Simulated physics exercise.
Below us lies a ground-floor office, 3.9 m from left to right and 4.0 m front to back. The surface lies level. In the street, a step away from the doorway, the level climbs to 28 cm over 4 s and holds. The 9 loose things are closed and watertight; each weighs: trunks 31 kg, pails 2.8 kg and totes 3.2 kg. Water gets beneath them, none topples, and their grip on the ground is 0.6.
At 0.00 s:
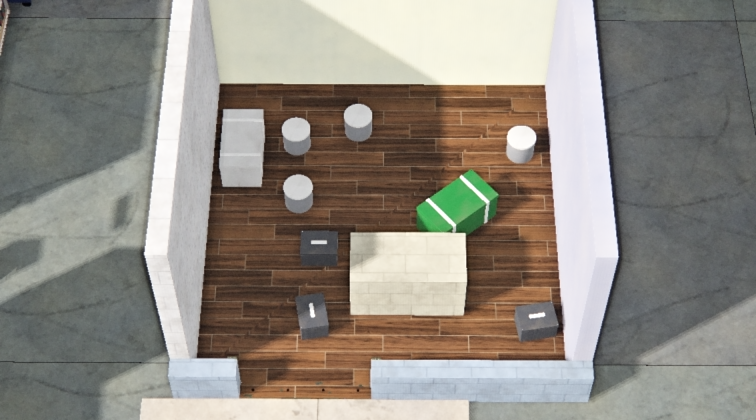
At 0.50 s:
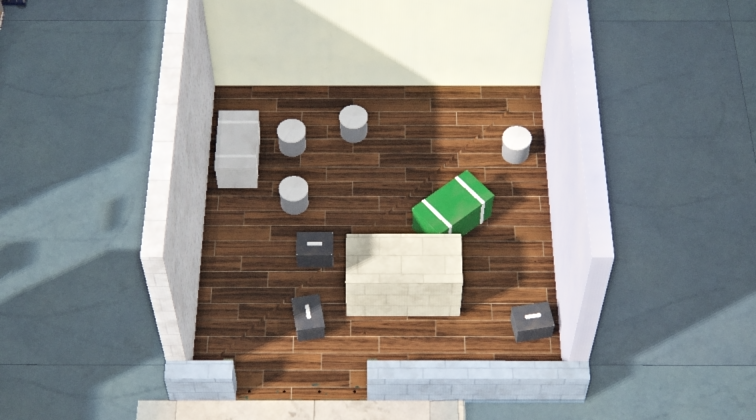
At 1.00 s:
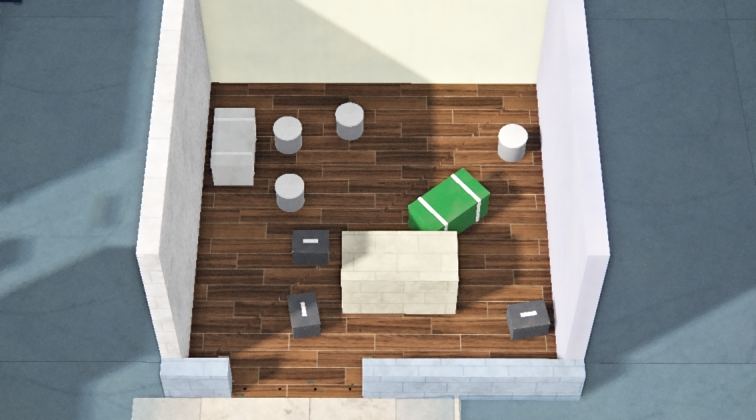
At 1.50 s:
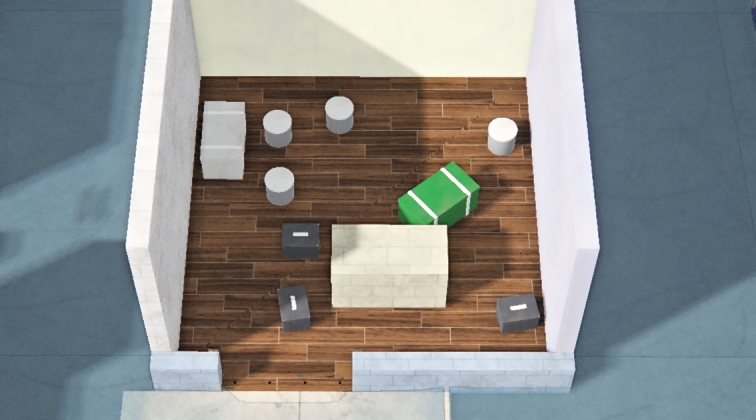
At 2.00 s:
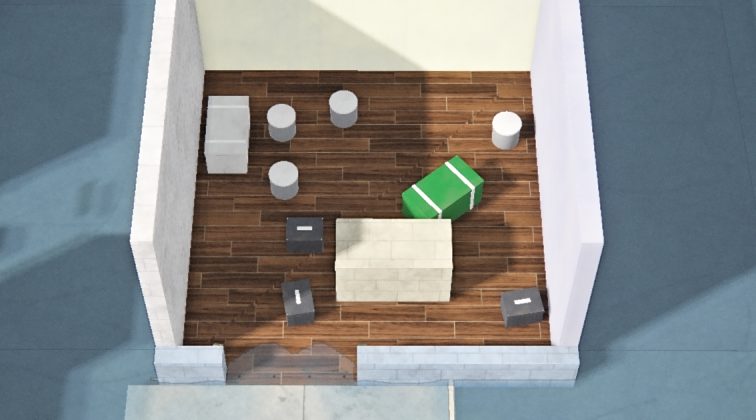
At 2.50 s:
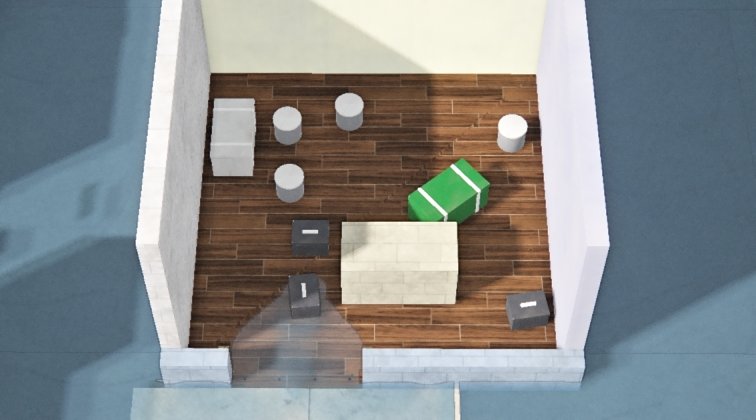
Roofless room with wood floor, pale block, green trunk, pails and dark cases, as clear water begins spreading in through the doorway.
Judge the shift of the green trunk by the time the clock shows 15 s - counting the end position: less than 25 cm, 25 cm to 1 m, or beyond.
Green trunk is nudged along.
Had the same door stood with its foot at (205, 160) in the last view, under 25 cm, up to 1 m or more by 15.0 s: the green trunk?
In that case the green trunk gets carried off.
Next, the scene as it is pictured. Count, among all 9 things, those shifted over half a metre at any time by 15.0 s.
That makes 9.
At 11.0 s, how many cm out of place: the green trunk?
About 100 cm.
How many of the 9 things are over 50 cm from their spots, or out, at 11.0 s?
8 of them.
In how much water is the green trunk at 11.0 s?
Roughly 10 cm.
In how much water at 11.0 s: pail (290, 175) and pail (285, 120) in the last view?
About 10 and 21 cm.
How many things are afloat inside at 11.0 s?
9 of them.
After 3.5 s the green trunk is near (449, 190), 0.0 m from its start, aground; 1 afloat.
After 6.8 s the green trunk is near (449, 190), 0.0 m from its start, aground; 5 afloat.
After 11.0 s the green trunk is near (362, 169), 1.0 m from its start, afloat; 9 afloat.
After 15.0 s the green trunk is near (469, 210), 0.4 m from its start, afloat; 9 afloat.
